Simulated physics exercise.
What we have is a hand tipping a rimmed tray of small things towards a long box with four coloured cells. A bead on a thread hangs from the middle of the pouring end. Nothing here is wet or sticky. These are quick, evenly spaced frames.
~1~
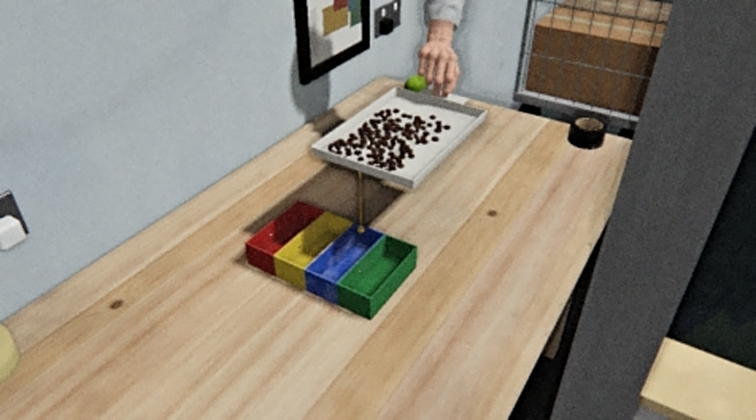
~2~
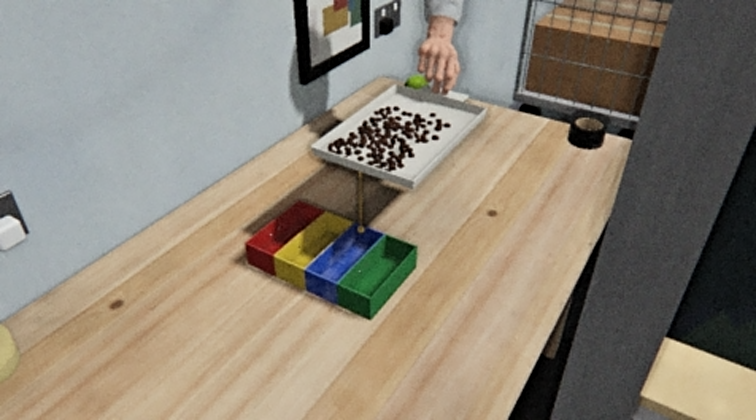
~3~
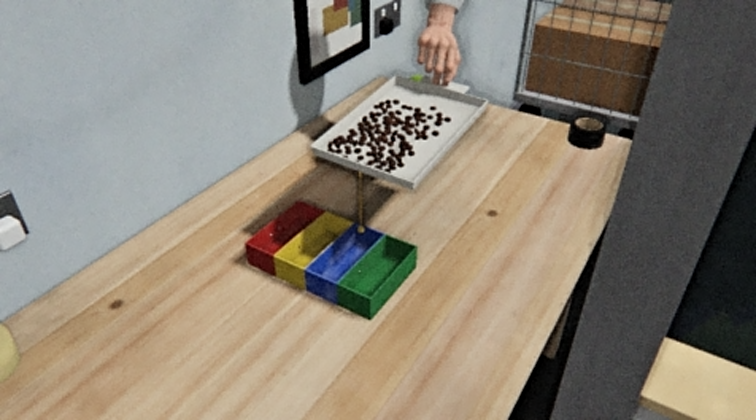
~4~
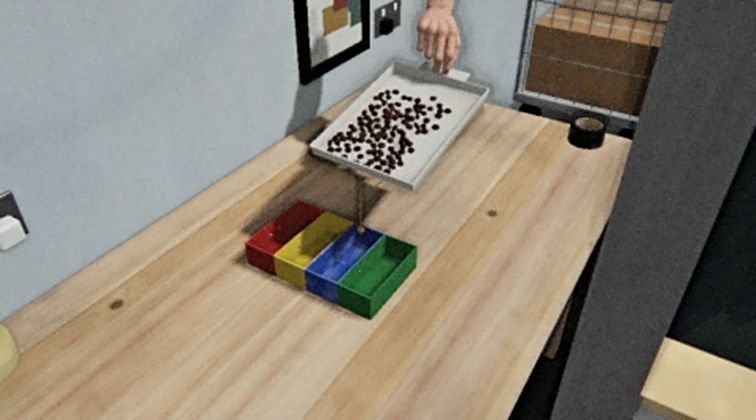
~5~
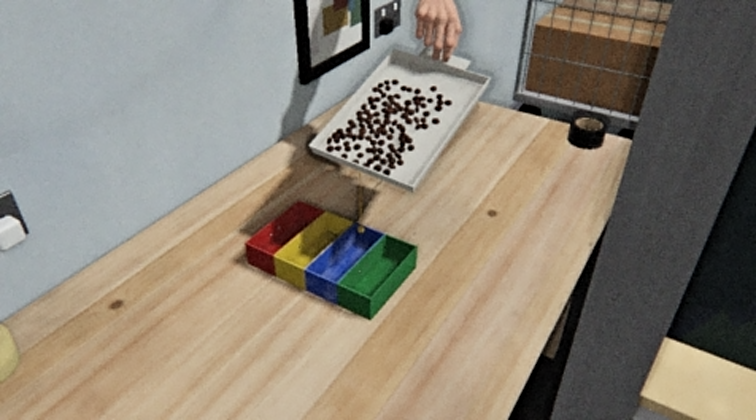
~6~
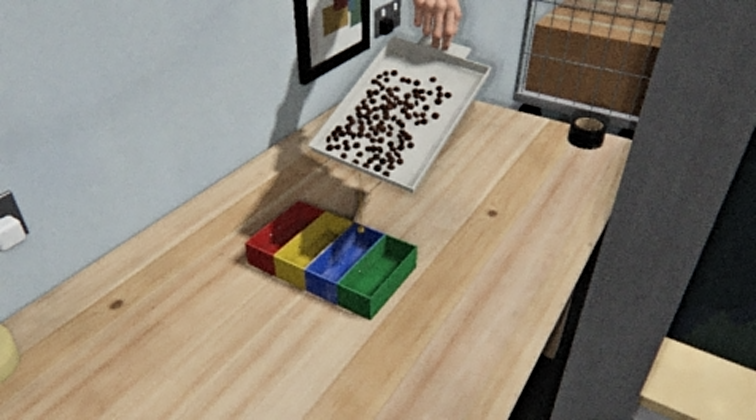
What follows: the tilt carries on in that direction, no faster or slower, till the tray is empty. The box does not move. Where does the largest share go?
The green one ends fullest.
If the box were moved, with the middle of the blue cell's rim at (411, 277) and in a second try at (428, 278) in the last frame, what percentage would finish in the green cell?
Roughly 0 per cent, and 0 per cent.
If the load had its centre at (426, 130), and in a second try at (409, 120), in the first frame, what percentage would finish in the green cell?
Roughly 50 per cent, and 50 per cent.
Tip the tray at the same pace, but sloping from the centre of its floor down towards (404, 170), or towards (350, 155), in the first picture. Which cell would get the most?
In turn: Green; the yellow cell.
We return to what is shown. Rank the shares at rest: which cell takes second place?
Second comes blue.
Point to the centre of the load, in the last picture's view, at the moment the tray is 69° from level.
Roughly at (376, 162).
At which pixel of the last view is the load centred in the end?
Close to (372, 282).
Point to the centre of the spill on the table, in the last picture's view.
Near (438, 298).
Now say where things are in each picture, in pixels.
The first picture shows corners of the pouring end at (314, 146) and (413, 179), level; middle of the load at (384, 139), flat chocolate drops; bead on its thread at (361, 229); red cell at (261, 258); yellow cell at (290, 271); blue cell at (321, 285); green cell at (354, 300).
The second picture shows corners of the pouring end at (314, 146) and (413, 179), level; middle of the load at (384, 138).
The third picture shows corners of the pouring end at (313, 146) and (413, 181), tipped barely, lowest at the right corner; middle of the load at (384, 135).
The fourth picture shows corners of the pouring end at (313, 145) and (412, 183), tipped a little, lowest at the right corner; middle of the load at (384, 130).
The fifth picture shows corners of the pouring end at (312, 145) and (412, 184), tipped clearly, lowest at the right corner; middle of the load at (383, 126).
The sixth picture shows corners of the pouring end at (311, 145) and (412, 186), tipped clearly, lowest at the right corner; middle of the load at (382, 122); red cell at (261, 258); yellow cell at (290, 271); blue cell at (321, 285); green cell at (354, 300).
Soon after the last picture, tray tipped steeply; nearly all on the tray; a stray few falling or outside the box.
A little later, tray tipped past a quarter turn; a small part on the tray; about a third in the green cell; a small part in the blue cell; a stray few in the yellow cell; about a quarter falling or outside the box.
Later still, tray tipped past a quarter turn; about half in the green cell; about a quarter in the blue cell; a small part in the yellow cell; about a quarter falling or outside the box.
At rest, tray tipped past a quarter turn; about half in the green cell; about a quarter in the blue cell; a small part in the yellow cell; none in the red cell; about a quarter outside the box.
